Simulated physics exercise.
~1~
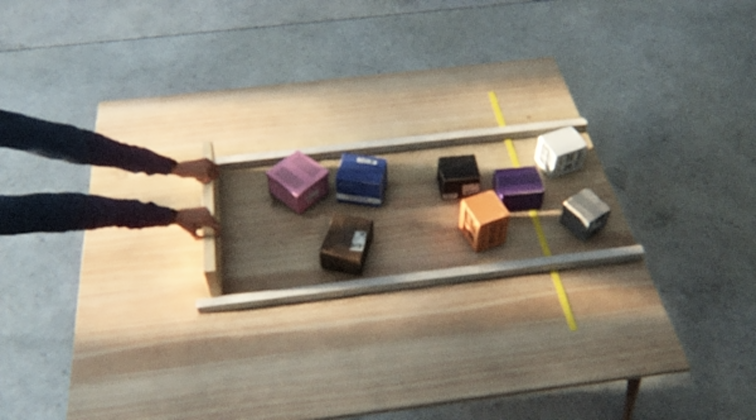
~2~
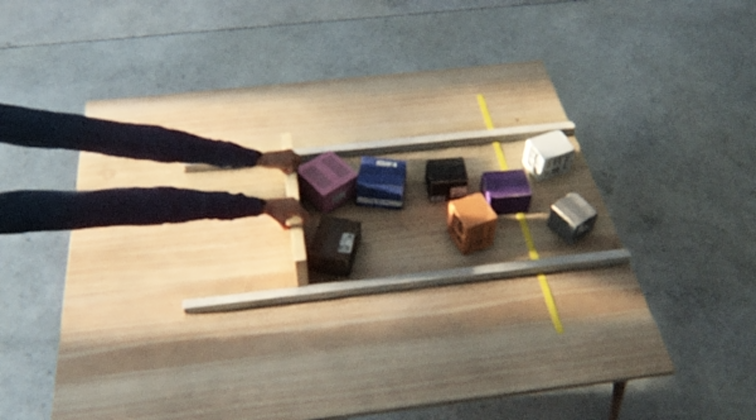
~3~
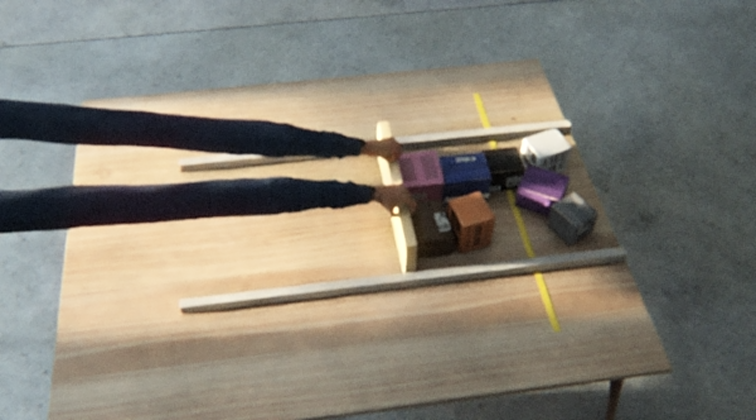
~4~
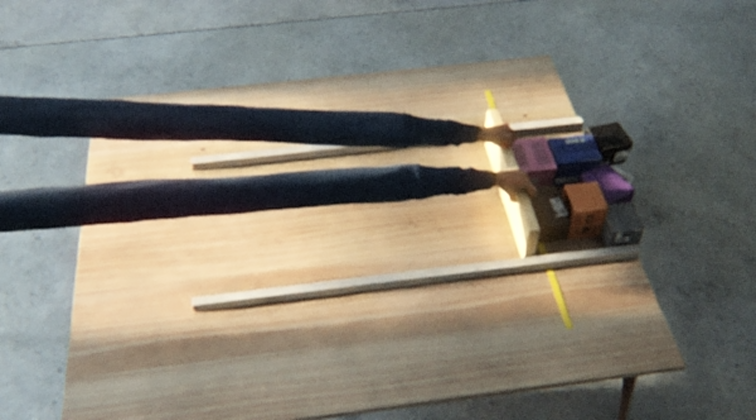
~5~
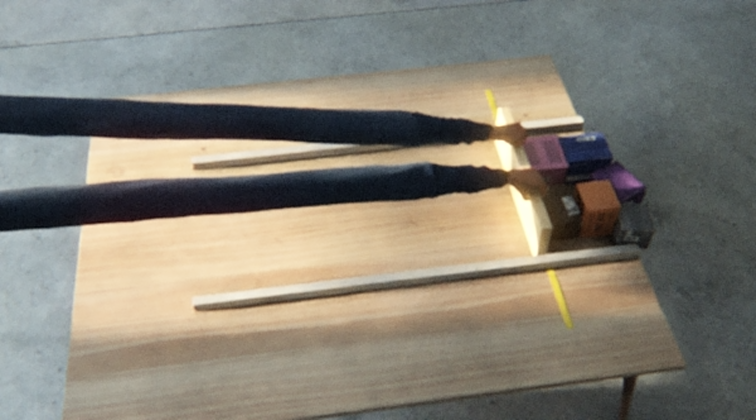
To begin with, two dark-sleeved arms hold an upright plank at the left of a wooden deck, with scattered colourful boxes between two rails. The hands push the plank right, and it closes in on the brown, pink and blue boxes. These bunch together and slide into the black and orange ones, while the purple box is shoved toward the far edge. The pack then crosses the yellow tape, and the white box disappears from the deck. As the plank reaches the tape, the black box goes too, leaving the rest crowded at the right edge.
